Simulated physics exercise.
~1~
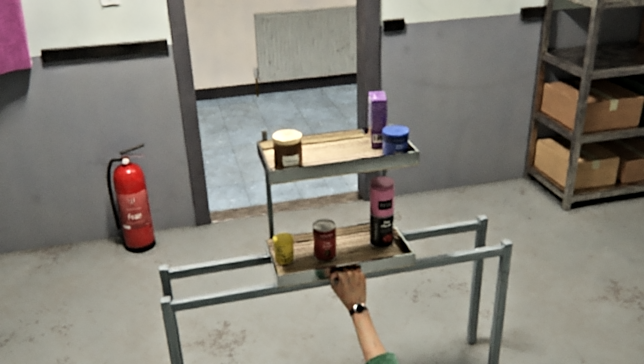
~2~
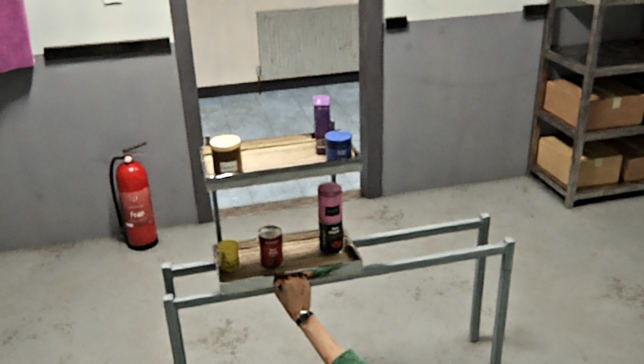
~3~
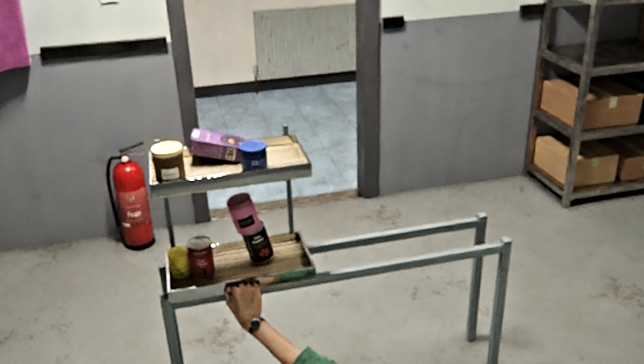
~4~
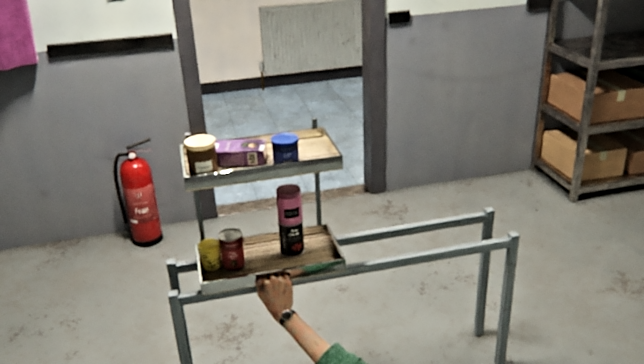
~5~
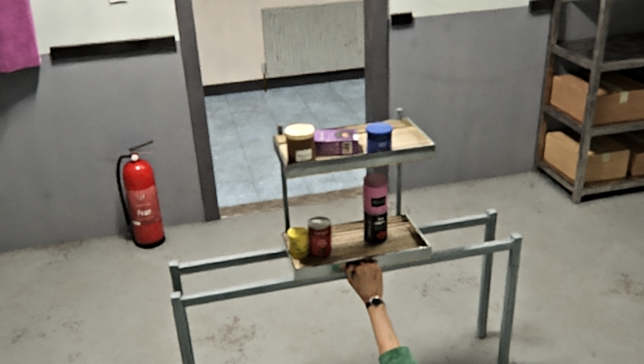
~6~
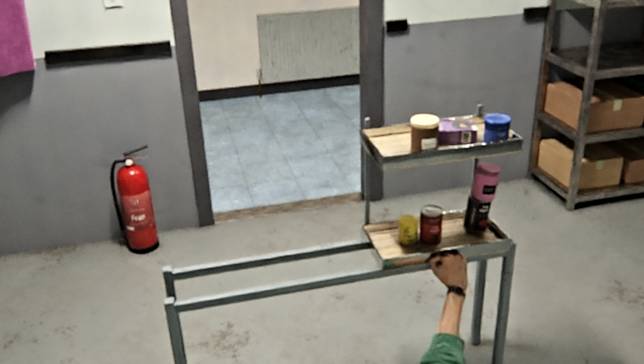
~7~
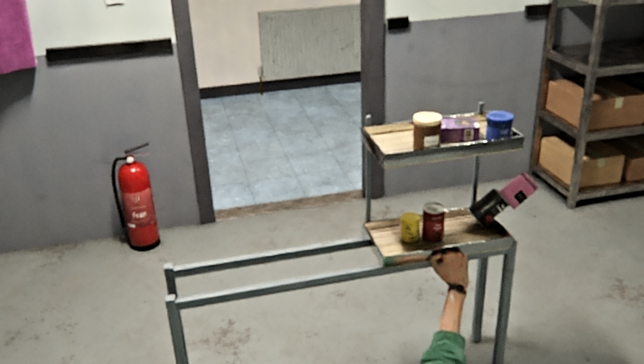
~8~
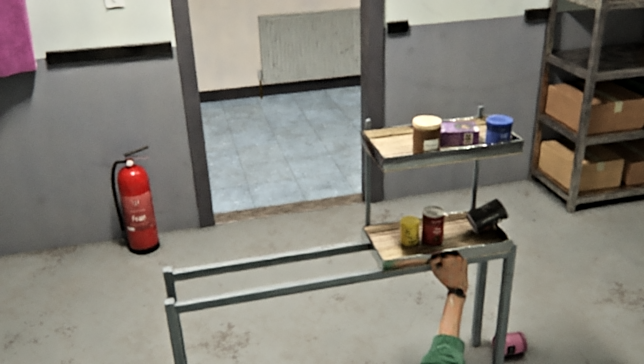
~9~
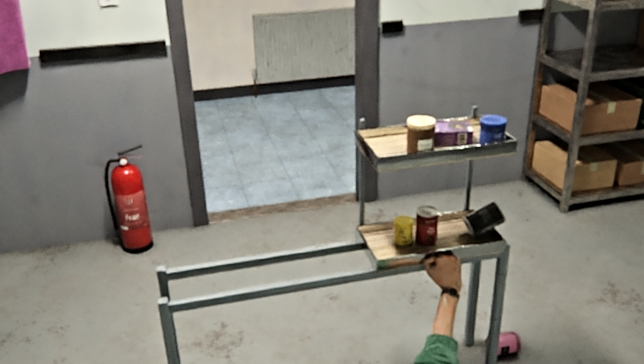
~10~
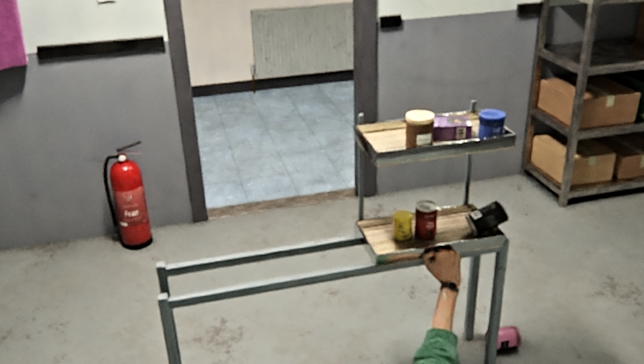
A two-level tray pushed by a hand slid left along metal rails, tipping a purple carton over, then moved back to the right end, where the stacked pink and black containers toppled, the pink one landing on the floor and the black staying aboard.
